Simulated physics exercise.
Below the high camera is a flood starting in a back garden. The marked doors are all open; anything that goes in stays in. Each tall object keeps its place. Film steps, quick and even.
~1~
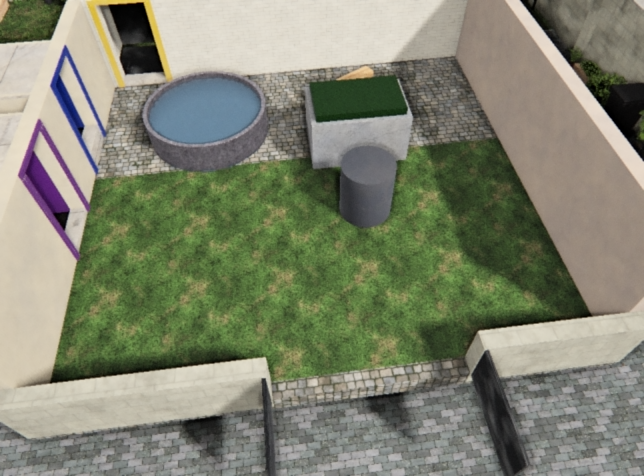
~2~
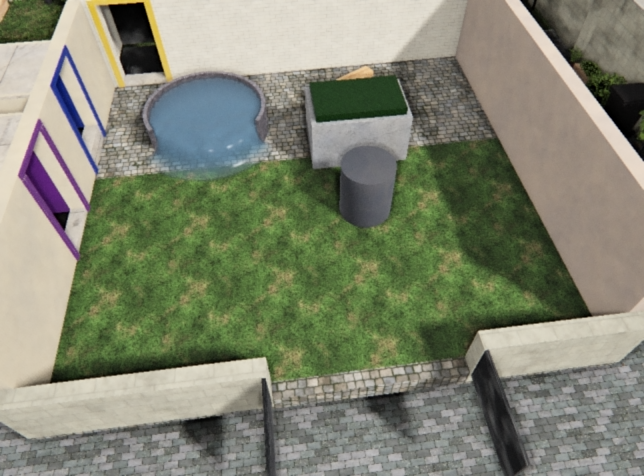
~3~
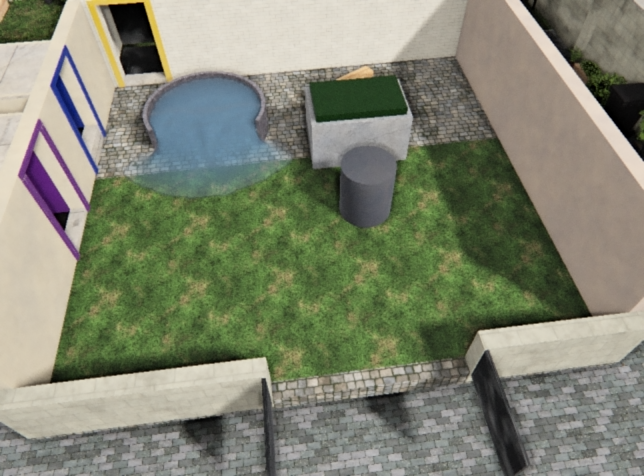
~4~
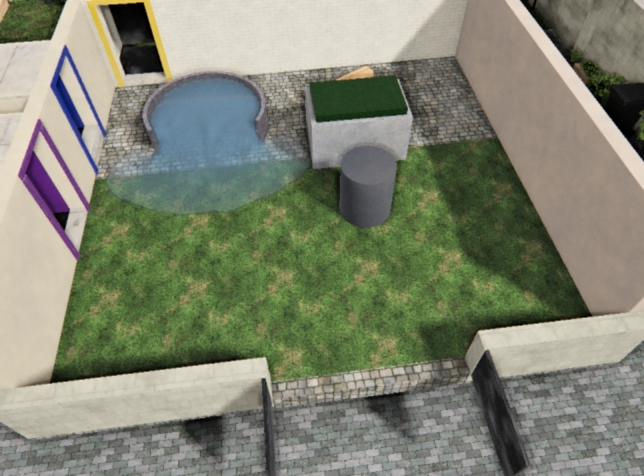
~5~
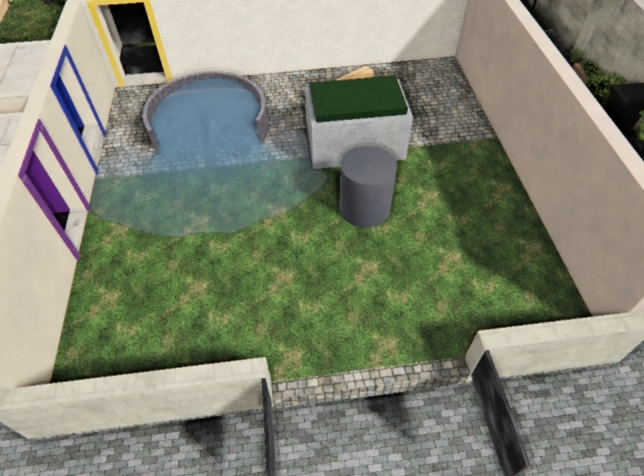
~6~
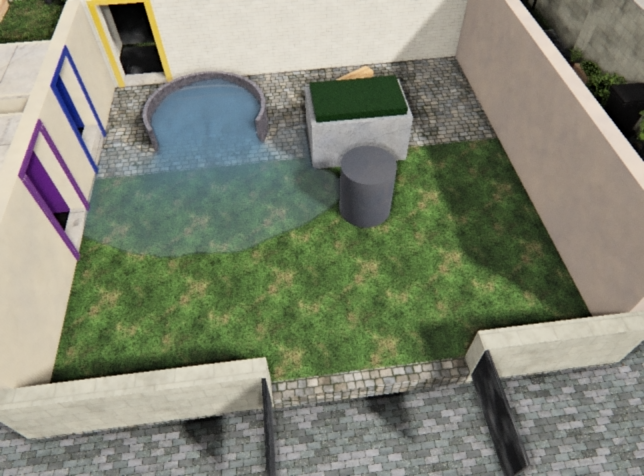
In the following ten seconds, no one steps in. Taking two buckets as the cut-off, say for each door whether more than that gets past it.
In the end the yellow door receives no more than two buckets, the blue door receives no more than two buckets, the purple door receives no more than two buckets.
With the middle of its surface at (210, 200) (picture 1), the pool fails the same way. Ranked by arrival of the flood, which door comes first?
Door noted: The purple door.
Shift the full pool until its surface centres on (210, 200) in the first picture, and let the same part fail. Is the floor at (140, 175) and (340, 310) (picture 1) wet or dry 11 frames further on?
Spared, soaked.
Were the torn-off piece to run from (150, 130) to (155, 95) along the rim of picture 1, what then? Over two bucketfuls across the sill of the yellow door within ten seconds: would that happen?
Well, I'd say the yellow door gets more.
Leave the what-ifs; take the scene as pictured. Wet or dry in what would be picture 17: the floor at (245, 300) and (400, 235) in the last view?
Taking them as listed, I'd call them soaked and not wet.
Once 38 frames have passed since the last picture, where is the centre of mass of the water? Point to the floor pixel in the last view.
The balance point is around (209, 248).
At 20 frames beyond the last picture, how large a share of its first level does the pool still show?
Some 18 per cent.
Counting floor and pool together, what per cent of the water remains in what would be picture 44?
Some 94 per cent has not gone.
A moment on, water covers 25 % of the floor; the yellow door not reached, the blue door wet at the sill, nothing in, the purple door wet at the sill, nothing in.
Next, water covers 35 % of the floor; the yellow door not reached, the blue door wet at the sill, nothing in, the purple door wet at the sill, nothing in.
Then, water covers 50 % of the floor; the yellow door not reached, the blue door wet at the sill, nothing in, the purple door under two buckets in.
Later, water covers 60 % of the floor; the yellow door wet at the sill, nothing in, the blue door wet at the sill, nothing in, the purple door under two buckets in.
In the end, water covers 70 % of the floor; the yellow door wet at the sill, nothing in, the blue door wet at the sill, nothing in, the purple door under two buckets in.
